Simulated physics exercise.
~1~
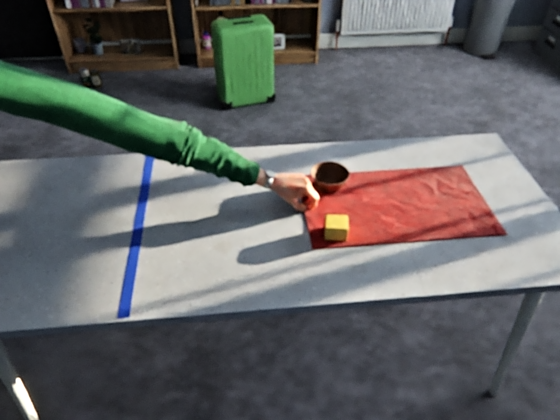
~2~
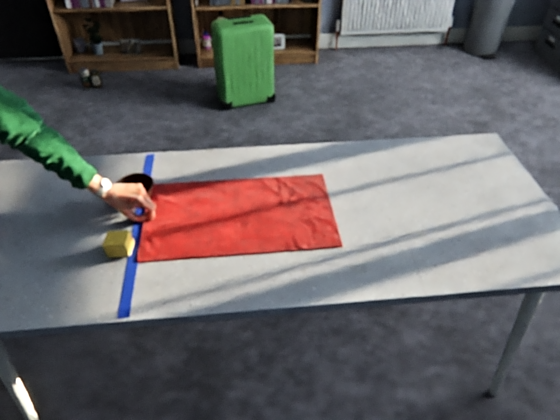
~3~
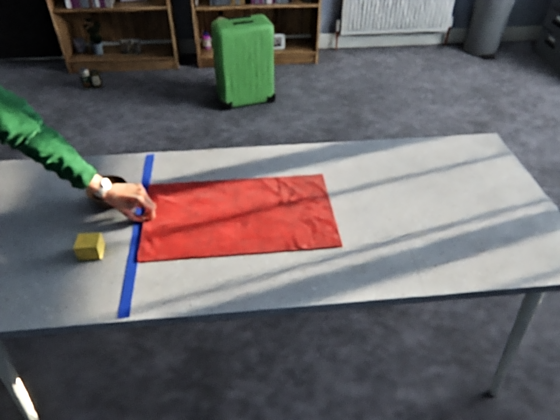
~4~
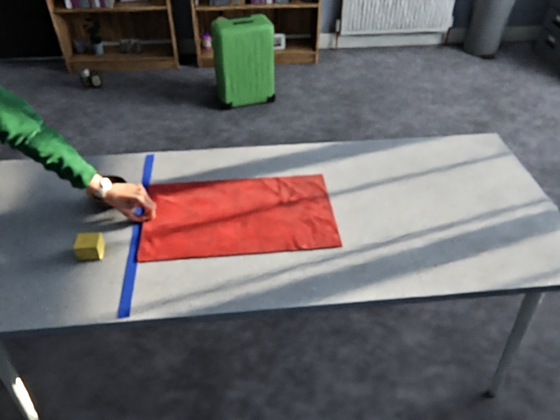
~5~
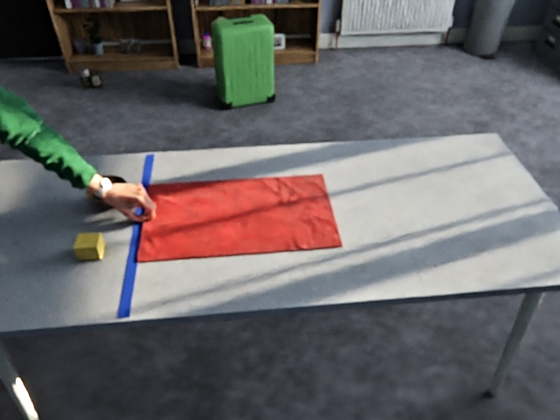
In a carpeted room with shelves, a green suitcase and a radiator behind, a long pale grey table is seen from above its front edge, with a strip of blue tape across its left part. An arm in a green sleeve grips the left end of a red cloth carrying a yellow block and a brown bowl. The hand pulls the cloth left to the tape and stops. The block slides off the front, and the bowl follows, moving clear beyond the hem. Both rest left of the tape, the bowl partly hidden by the hand, which stays on the cloth.
